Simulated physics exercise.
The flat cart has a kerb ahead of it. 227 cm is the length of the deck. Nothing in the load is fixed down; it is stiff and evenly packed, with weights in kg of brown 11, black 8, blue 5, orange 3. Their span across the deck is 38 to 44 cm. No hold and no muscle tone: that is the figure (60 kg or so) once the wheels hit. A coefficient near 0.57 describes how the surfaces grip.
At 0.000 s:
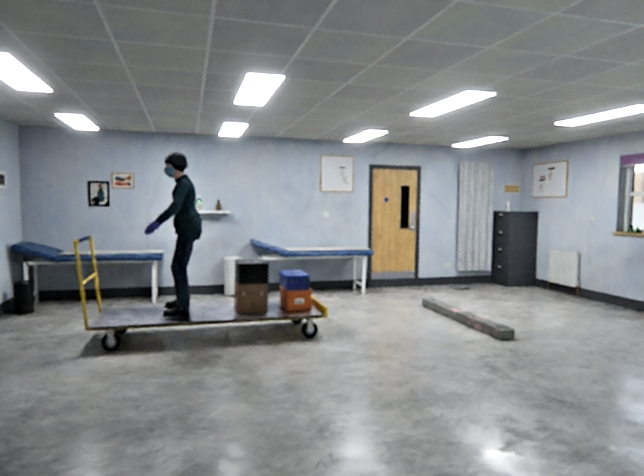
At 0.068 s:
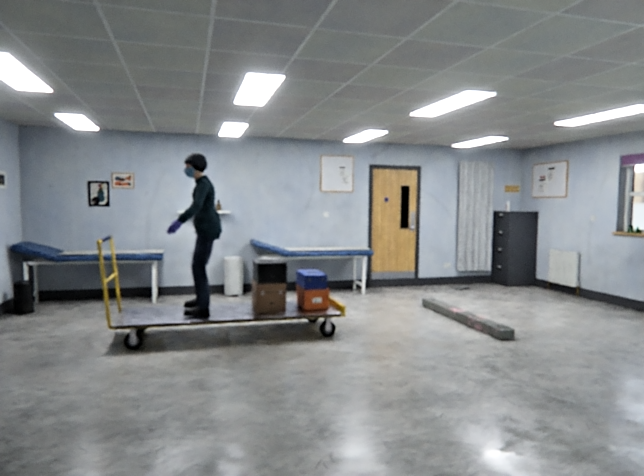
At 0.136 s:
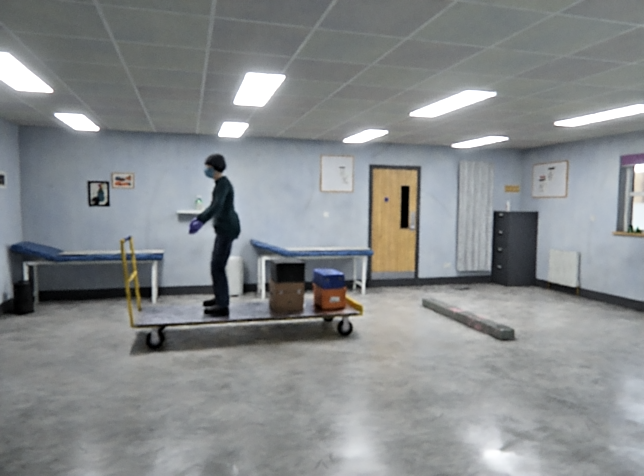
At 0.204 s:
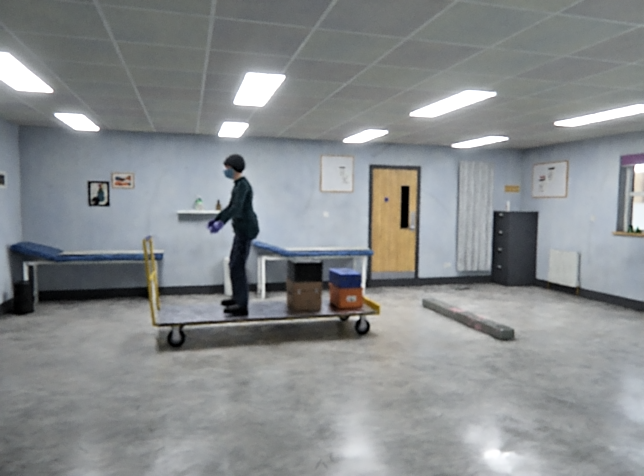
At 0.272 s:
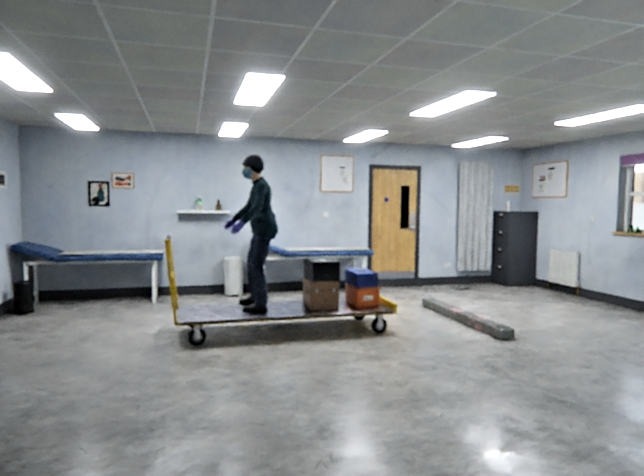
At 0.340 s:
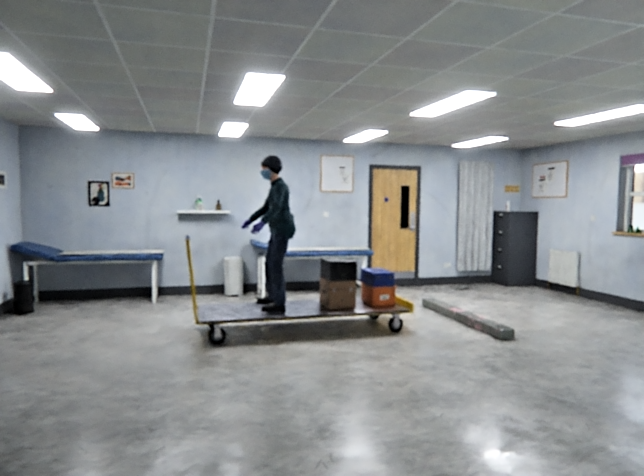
A pale blue room with a grey floor, padded blue benches and a wooden door is seen from the side by a still camera. A masked figure in dark clothes and purple gloves stands facing left on a flat cart with a yellow handle, behind dark, brown, blue and orange boxes, while a low beam lies to the right. The cart rolls steadily rightward, and the figure rides along upright, forearms held out, the arms lowering slightly.
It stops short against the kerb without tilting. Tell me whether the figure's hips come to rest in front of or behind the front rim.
In front of it.
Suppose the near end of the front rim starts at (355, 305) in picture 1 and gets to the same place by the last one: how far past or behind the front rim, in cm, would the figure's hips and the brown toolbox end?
The hips would stop 50 cm behind the front rim, the brown one 50 cm behind it.
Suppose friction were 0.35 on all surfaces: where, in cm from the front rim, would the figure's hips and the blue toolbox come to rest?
With that change the hips settle 40 past, while blue settles 150 past.
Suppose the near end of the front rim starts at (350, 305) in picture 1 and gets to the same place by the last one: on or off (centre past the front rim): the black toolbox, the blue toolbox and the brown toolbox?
Result: Black gone; blue gone; brown safe.
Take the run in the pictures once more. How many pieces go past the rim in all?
2.
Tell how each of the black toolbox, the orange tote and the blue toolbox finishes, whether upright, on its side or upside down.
Final poses: Black top down, orange top up, blue top up.
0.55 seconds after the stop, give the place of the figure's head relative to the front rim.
Position: Approx. 10 cm behind the front rim.
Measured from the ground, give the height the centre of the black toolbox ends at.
About 10 cm.
The wheels strike at 0.63 s.
After 1.18 s the figure's hips are 7 cm behind the rim, near (458, 271) in the last picture's view.
After 1.63 s the figure's hips are 27 cm past the rim, near (482, 297) in the last picture's view.
When all is still (3.8 s), past the rim, black toolbox, blue toolbox and the figure's hips; behind it, brown toolbox and orange tote.
